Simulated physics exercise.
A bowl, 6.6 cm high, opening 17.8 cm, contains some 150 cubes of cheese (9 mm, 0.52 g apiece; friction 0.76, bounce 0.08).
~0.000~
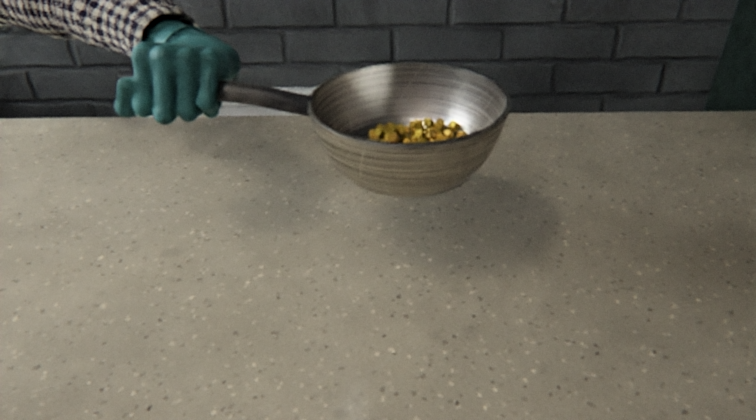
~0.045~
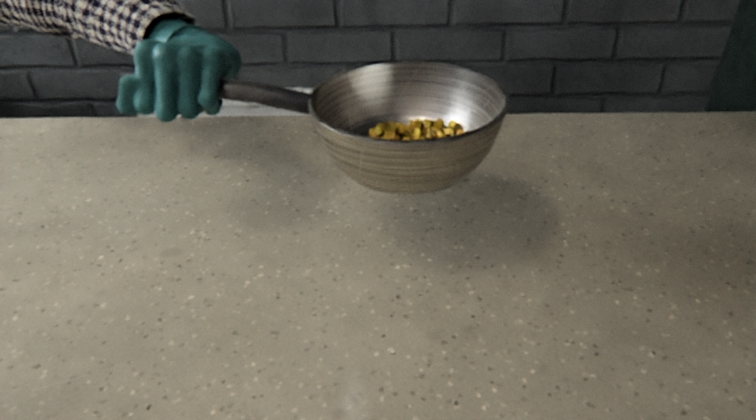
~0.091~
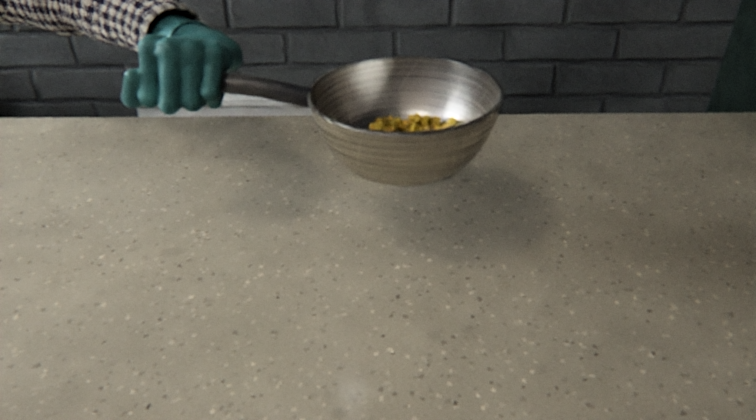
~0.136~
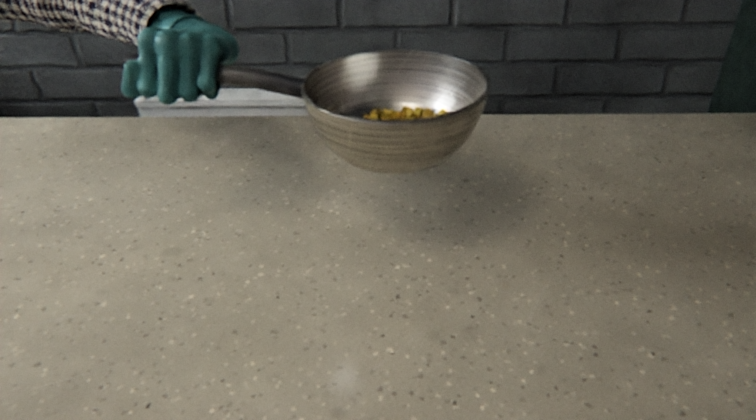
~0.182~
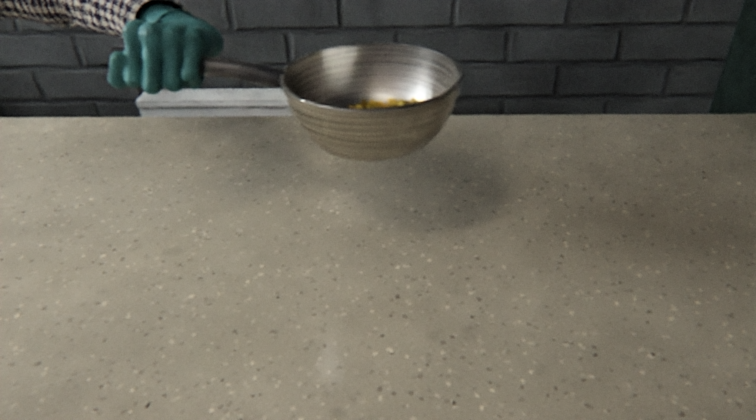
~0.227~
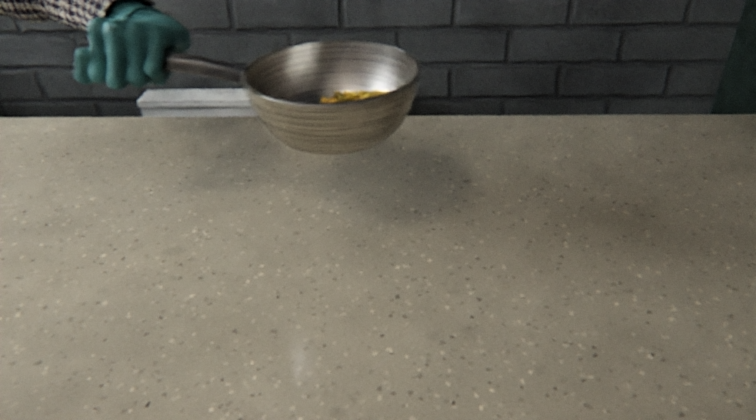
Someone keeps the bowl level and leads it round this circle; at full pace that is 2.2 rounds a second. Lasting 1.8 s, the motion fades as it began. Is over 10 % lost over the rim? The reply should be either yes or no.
The reply is yes.
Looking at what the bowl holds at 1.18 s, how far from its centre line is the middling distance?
Around 7.5 cm.
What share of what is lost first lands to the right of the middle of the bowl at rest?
I'd reckon close to 60 per cent.
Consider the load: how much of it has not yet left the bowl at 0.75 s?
About 90 per cent of the load.
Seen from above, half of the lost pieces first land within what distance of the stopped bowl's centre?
42 cm.
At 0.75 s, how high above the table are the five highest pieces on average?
Around 21 cm above the table.
Then, at 0.75 s, bowl 90 %, in the air 10 %; middle of the pieces not yet landed near (320, 91).
After 1.18 s, fallen in front of where it stops 5 %, fallen left of where it stops 5 %, fallen right of where it stops 10 %, fallen behind where it stops 5 %, bowl 75 %, in the air 5 %; middle of the pieces not yet landed near (358, 95).
After 1.59 s, fallen in front of where it stops 5 %, fallen left of where it stops 10 %, fallen right of where it stops 10 %, fallen behind where it stops 10 %, bowl 65 %, in the air 5 %; middle of the pieces not yet landed near (403, 98).
Then, at 1.97 s, fallen in front of where it stops 5 %, fallen left of where it stops 10 %, fallen right of where it stops 10 %, fallen behind where it stops 15 %, bowl 60 %; middle of the pieces not yet landed near (212, 163).
In the end, at 2.9 s, fallen in front of where it stops 5 %, fallen left of where it stops 10 %, fallen right of where it stops 10 %, fallen behind where it stops 15 %, bowl 60 %.
